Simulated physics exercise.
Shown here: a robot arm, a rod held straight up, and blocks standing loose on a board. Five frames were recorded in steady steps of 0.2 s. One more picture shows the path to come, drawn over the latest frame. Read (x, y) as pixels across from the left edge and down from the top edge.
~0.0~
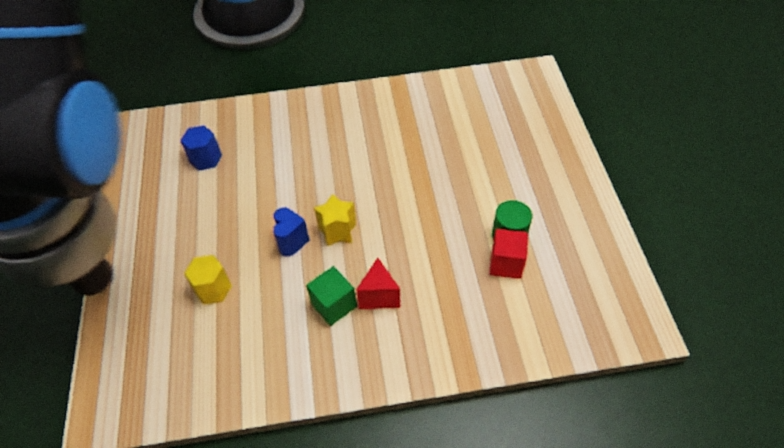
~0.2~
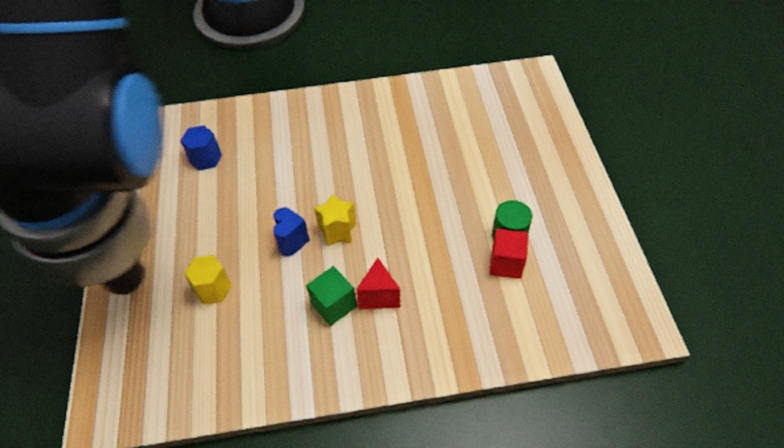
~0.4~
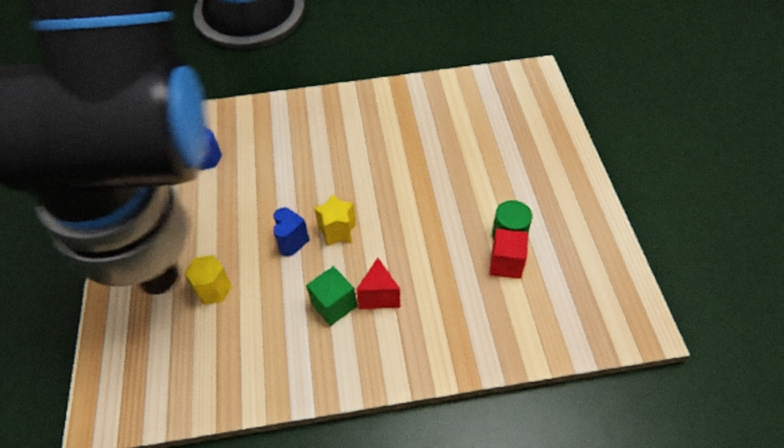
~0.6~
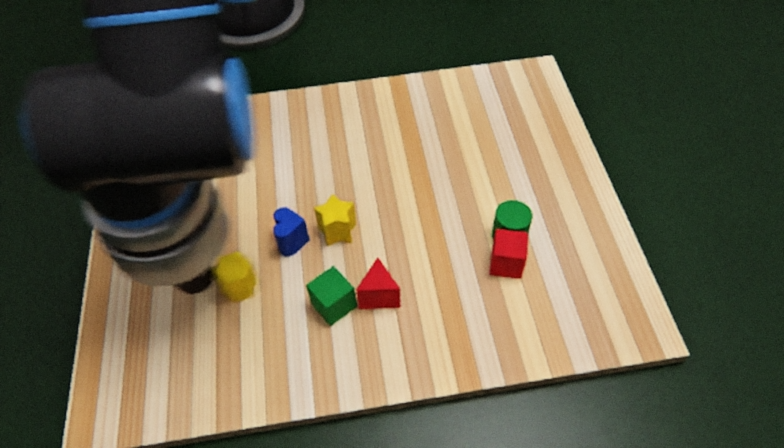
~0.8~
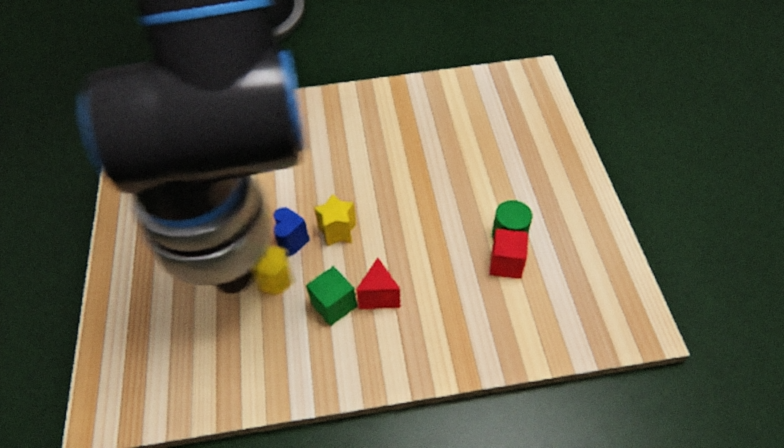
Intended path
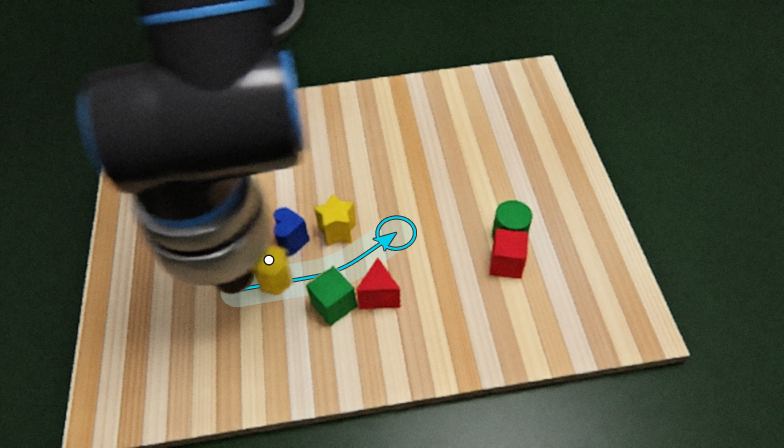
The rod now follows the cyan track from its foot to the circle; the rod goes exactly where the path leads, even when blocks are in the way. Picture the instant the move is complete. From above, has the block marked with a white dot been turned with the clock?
Yes, it checks out.
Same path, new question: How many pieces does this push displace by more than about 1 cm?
1.
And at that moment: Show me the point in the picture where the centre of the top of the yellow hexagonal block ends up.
Answer: (432, 208).
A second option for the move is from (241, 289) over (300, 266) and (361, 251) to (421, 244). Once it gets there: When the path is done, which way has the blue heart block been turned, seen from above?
From overhead, anticlockwise.
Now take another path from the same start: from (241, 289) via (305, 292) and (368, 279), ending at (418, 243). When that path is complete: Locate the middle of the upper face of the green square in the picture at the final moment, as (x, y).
The middle of its upper face should be somewhere near (365, 298).
Path on the board, from (241, 289) through (298, 279) and (352, 263) to (396, 233); the dot is on the yellow hexagonal block.
What follows on the original path. One third of the way, rod at (295, 267); yellow hexagonal block at (328, 246), turned 15° anticlockwise.
Two thirds of the way, rod at (351, 250); yellow hexagonal block at (384, 230); green square at (334, 285), turned 15° clockwise.
At the end, rod at (396, 220); yellow hexagonal block at (432, 208), turned 25° clockwise; green square at (334, 285), turned 15° clockwise; yellow star-shaped block in place.
